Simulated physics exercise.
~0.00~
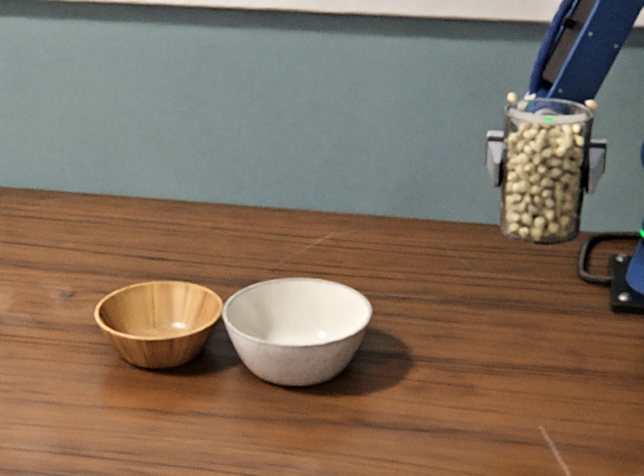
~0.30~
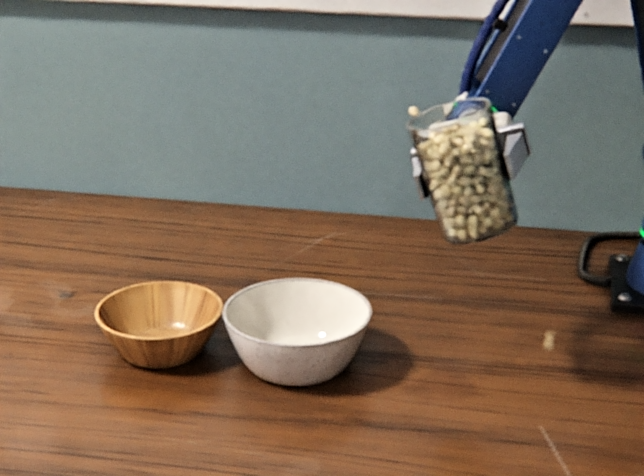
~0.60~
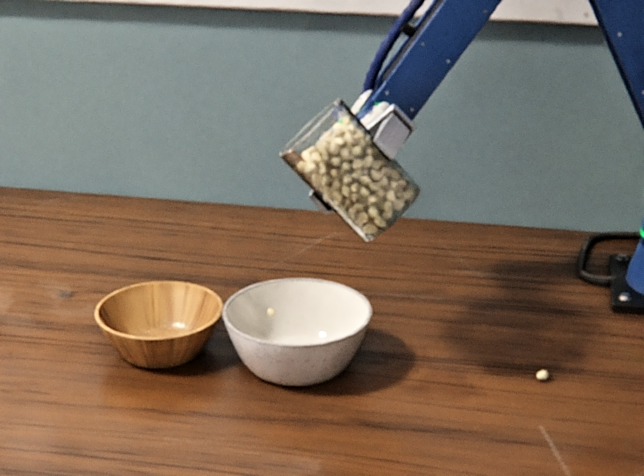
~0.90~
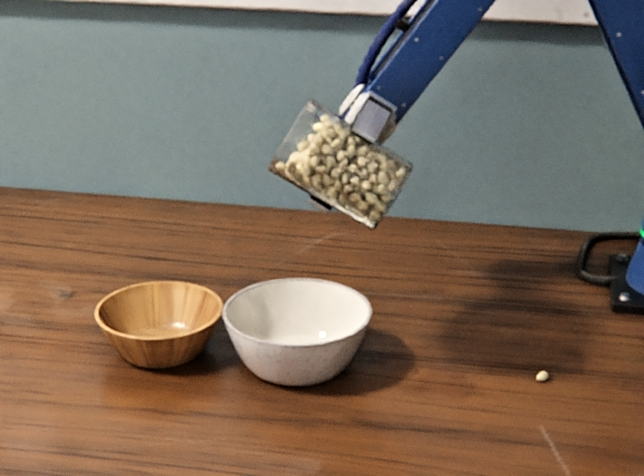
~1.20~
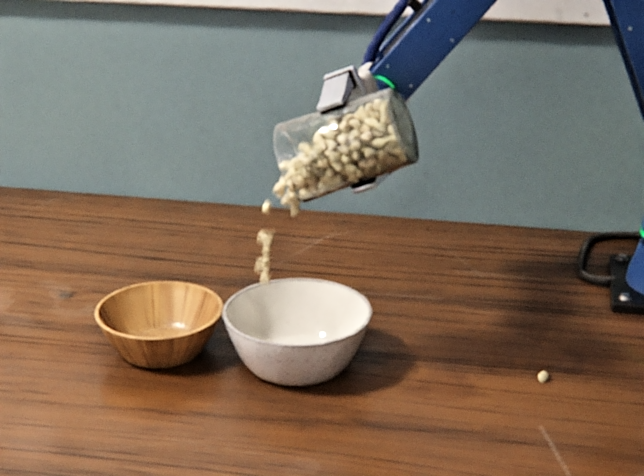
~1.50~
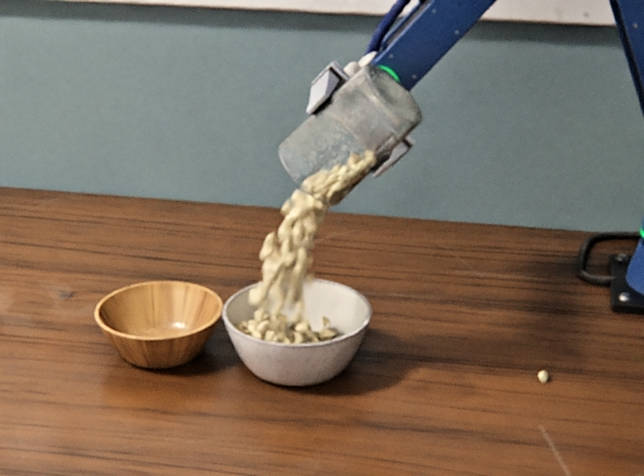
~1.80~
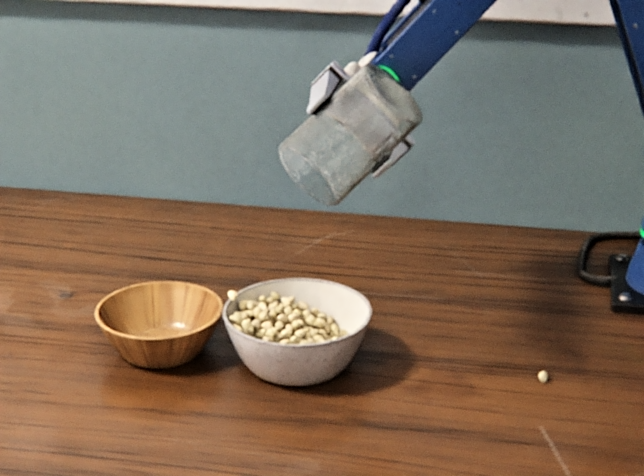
On a wooden tabletop, a blue robot arm carried a clear cup of pale beans leftward, dropping one on the table, then tipped it over and poured the rest into the white bowl, leaving the wooden bowl beside it empty.
